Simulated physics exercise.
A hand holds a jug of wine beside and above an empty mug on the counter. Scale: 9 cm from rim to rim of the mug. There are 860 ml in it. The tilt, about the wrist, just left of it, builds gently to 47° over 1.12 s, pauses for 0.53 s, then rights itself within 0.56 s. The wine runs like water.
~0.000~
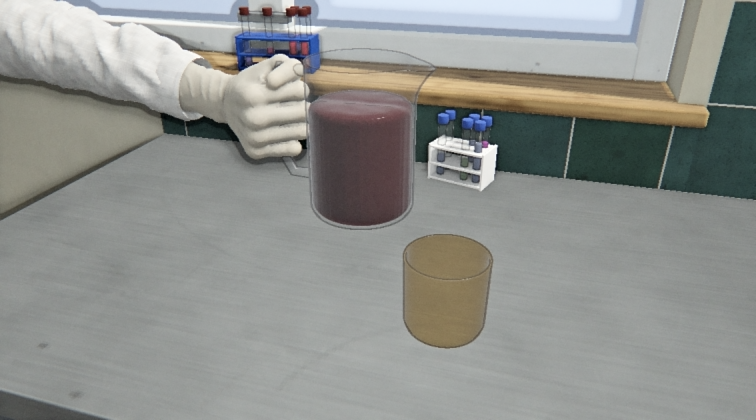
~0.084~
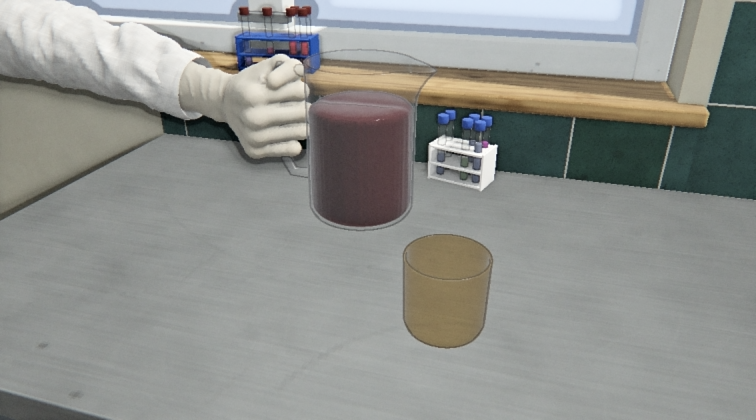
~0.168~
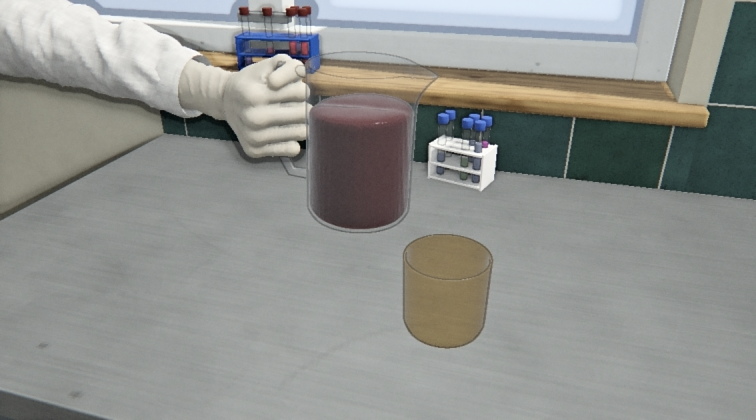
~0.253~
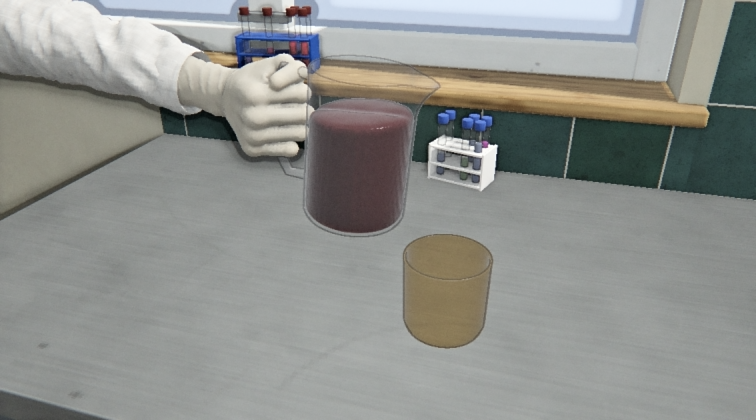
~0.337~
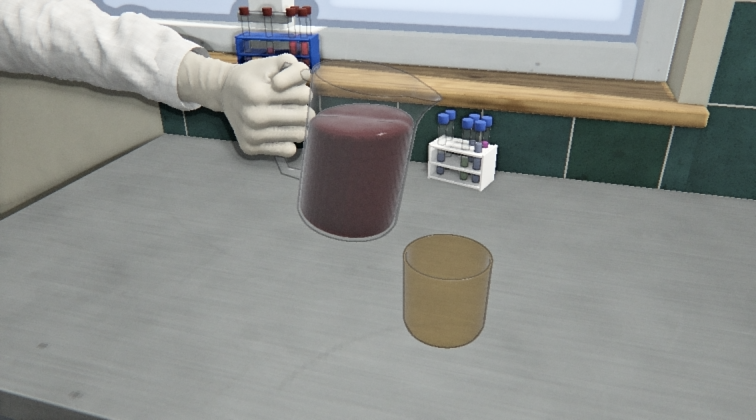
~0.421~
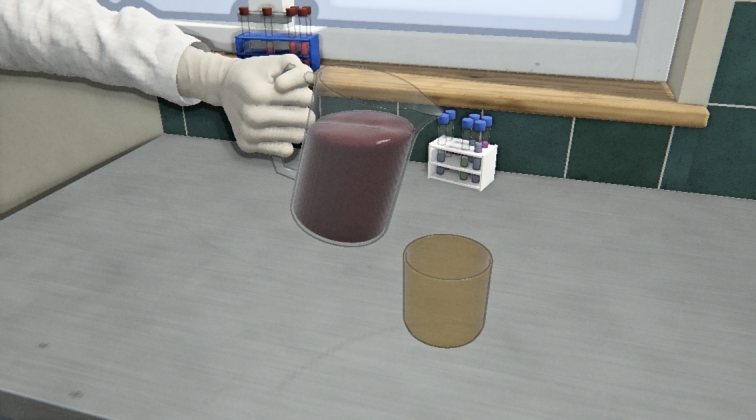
A white-gloved hand in a white sleeve reaches in from the left, gripping a clear jug of dark red wine above a grey counter, seen from slightly above by a still camera. A small, empty amber-tinted mug stands below to the right, with racks of capped tubes behind, near a wooden sill and green tiles. The hand gently tilts the jug rightward, its rim lowering toward the mug's side while the wine shifts inside.
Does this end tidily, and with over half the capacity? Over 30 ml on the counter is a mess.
Result: Under half its capacity and no mess.
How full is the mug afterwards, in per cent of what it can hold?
Some 25 per cent.
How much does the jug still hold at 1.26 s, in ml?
Close to 800 ml.
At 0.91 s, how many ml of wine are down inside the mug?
Some 0 ml.
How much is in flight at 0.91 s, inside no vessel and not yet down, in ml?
Some 10 ml.
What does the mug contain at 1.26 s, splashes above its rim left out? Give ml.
About 40 ml.
After 0.91 s the tilt is 43° and the mug has 0 ml, the jug 850 ml, and 0 ml is on the counter.
After 1.26 s the tilt is 47° and the mug has 40 ml, the jug 800 ml, and 0 ml is on the counter.
After 1.64 s the tilt is 47° and the mug has 85 ml, the jug 760 ml, and 0 ml is on the counter.
After 2.04 s the tilt is 10° and the mug has 105 ml, the jug 750 ml, and 0 ml is on the counter.
In the end the mug has 105 ml, the jug 750 ml, and 0 ml is on the counter.
